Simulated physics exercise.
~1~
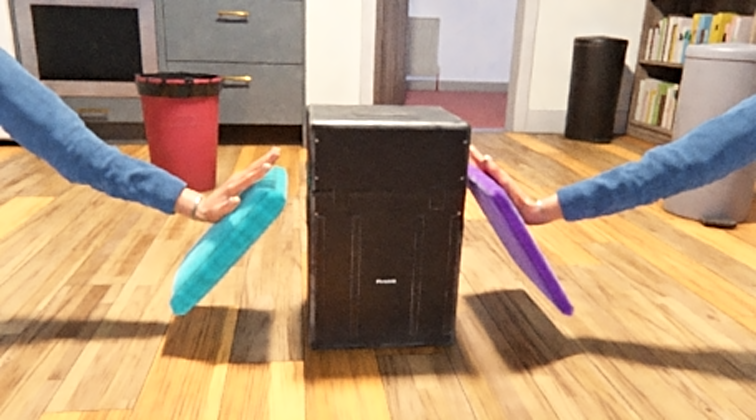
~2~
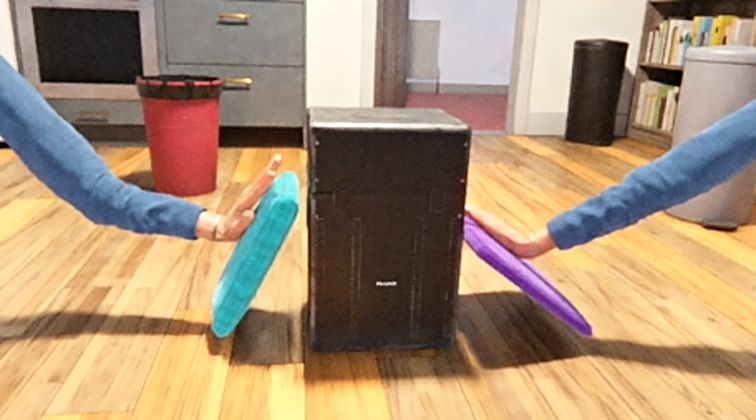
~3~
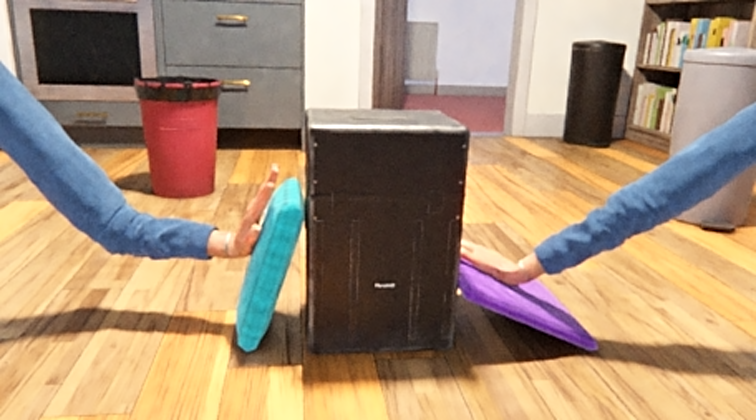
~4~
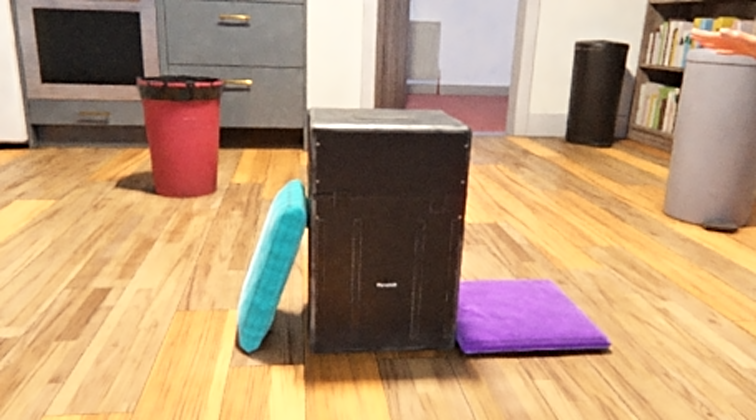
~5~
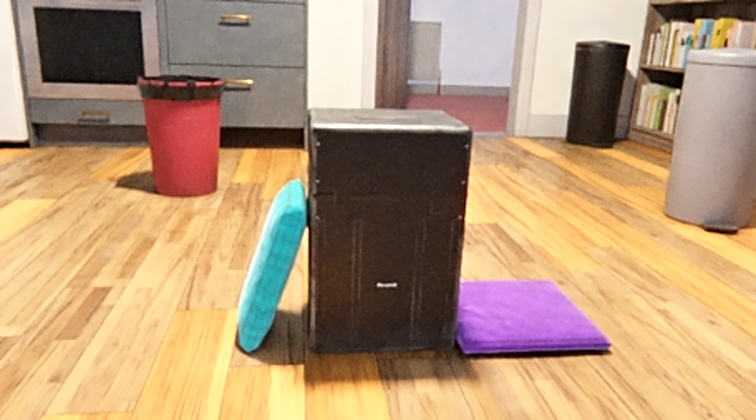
A tall black chest stands upright on a light wooden floor, seen from the front in a room with grey drawers, a red bin on the left and a bookshelf on the right. Two blue-sleeved arms reach in, one holding a turquoise soft bag at the chest's left side, the other a purple seat pad at its right. The left hand tilts the bag up against the chest while the pad slips lower under the right hand. The hands then withdraw. The turquoise bag stays leaning, and the purple pad ends flat on the floor.
